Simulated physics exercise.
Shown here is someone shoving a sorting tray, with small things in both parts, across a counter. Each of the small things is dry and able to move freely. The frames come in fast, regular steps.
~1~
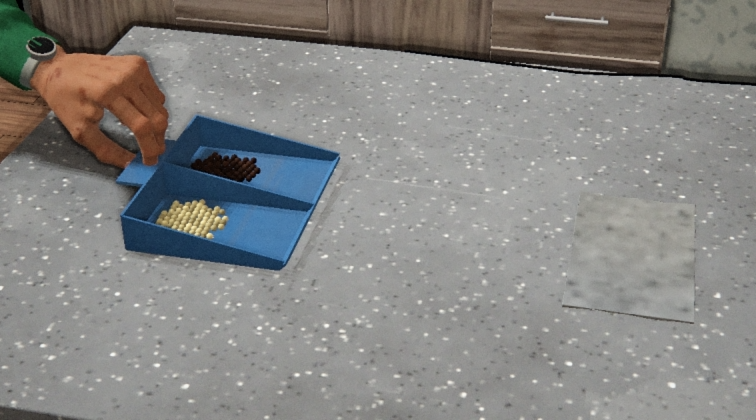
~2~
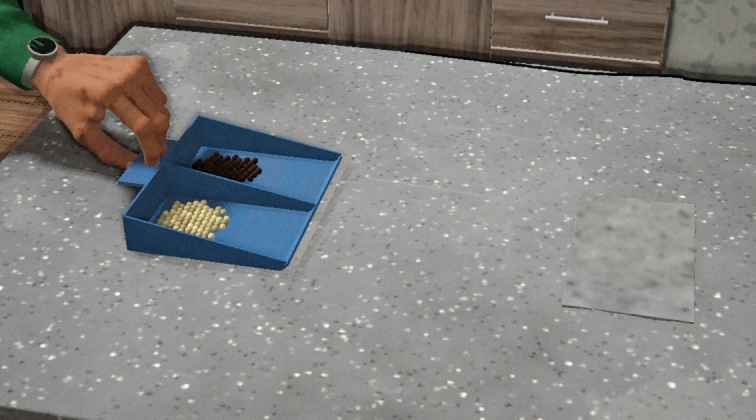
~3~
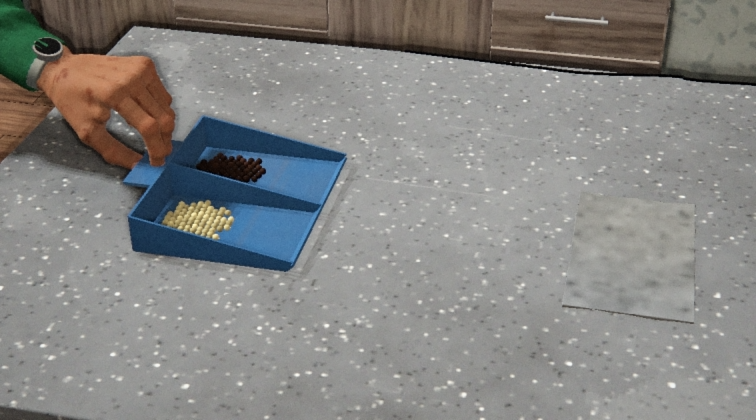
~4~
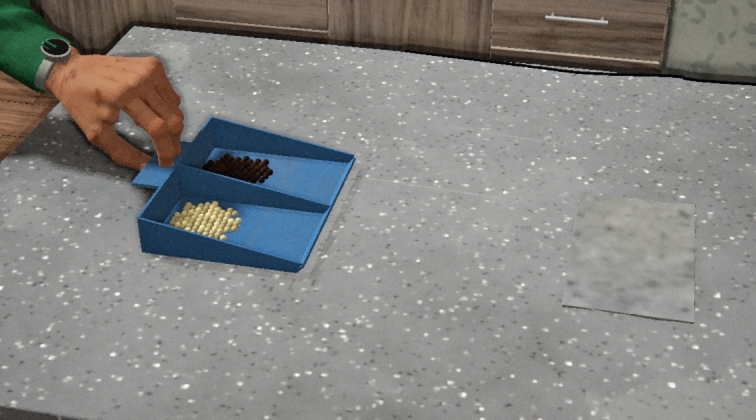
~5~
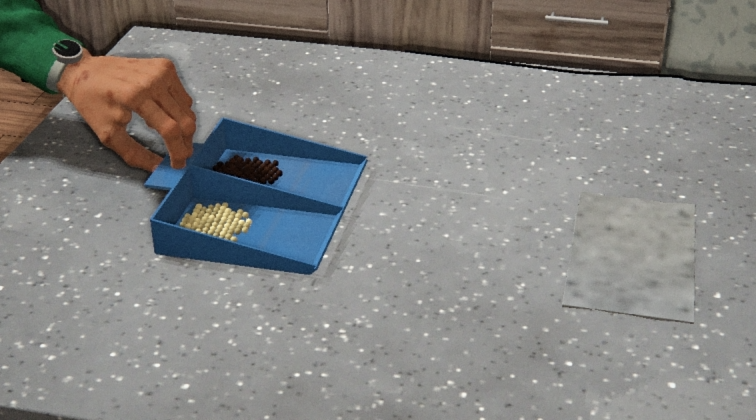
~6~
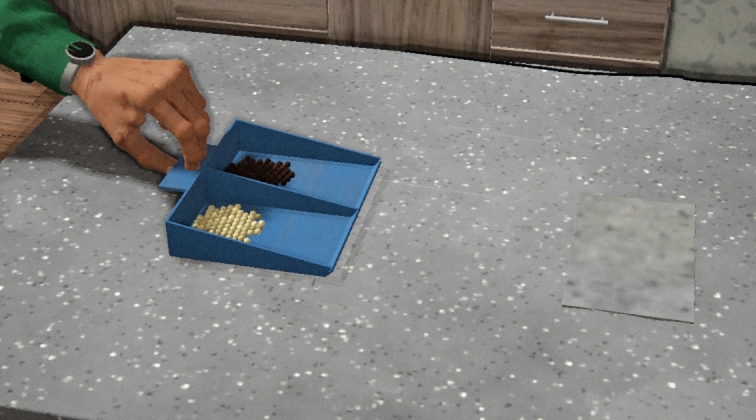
The clip opens on a speckled grey counter, where a hand grips the tab of a blue two-part tray holding pale beans nearer and dark berries farther back, with a mottled grey slab at right. The hand pushes the tray slowly a short way right, both piles riding along inside.
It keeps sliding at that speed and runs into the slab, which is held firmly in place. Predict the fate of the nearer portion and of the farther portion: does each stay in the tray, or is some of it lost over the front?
Prediction: The nearer portion is kept in the tray, the farther portion is kept in the tray.
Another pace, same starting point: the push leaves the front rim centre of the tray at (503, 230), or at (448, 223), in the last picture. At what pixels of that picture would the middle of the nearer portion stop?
Lab note: Final centre roughly (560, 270) at the first pace, roughly (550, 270) at the second.
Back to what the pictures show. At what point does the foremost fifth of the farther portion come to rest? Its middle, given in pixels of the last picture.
At about (507, 203).
Then, 0.36 s past the last view, tray still sliding, front rim near (458, 225); nearer portion all inside; farther portion all inside.
Then, 0.82 s past the last view, tray stopped at the slab; nearer portion all inside, moved towards the front rim; farther portion all inside, moved towards the front rim.
Finally, tray stopped at the slab; nearer portion all inside, moved towards the front rim; farther portion all inside, moved towards the front rim.
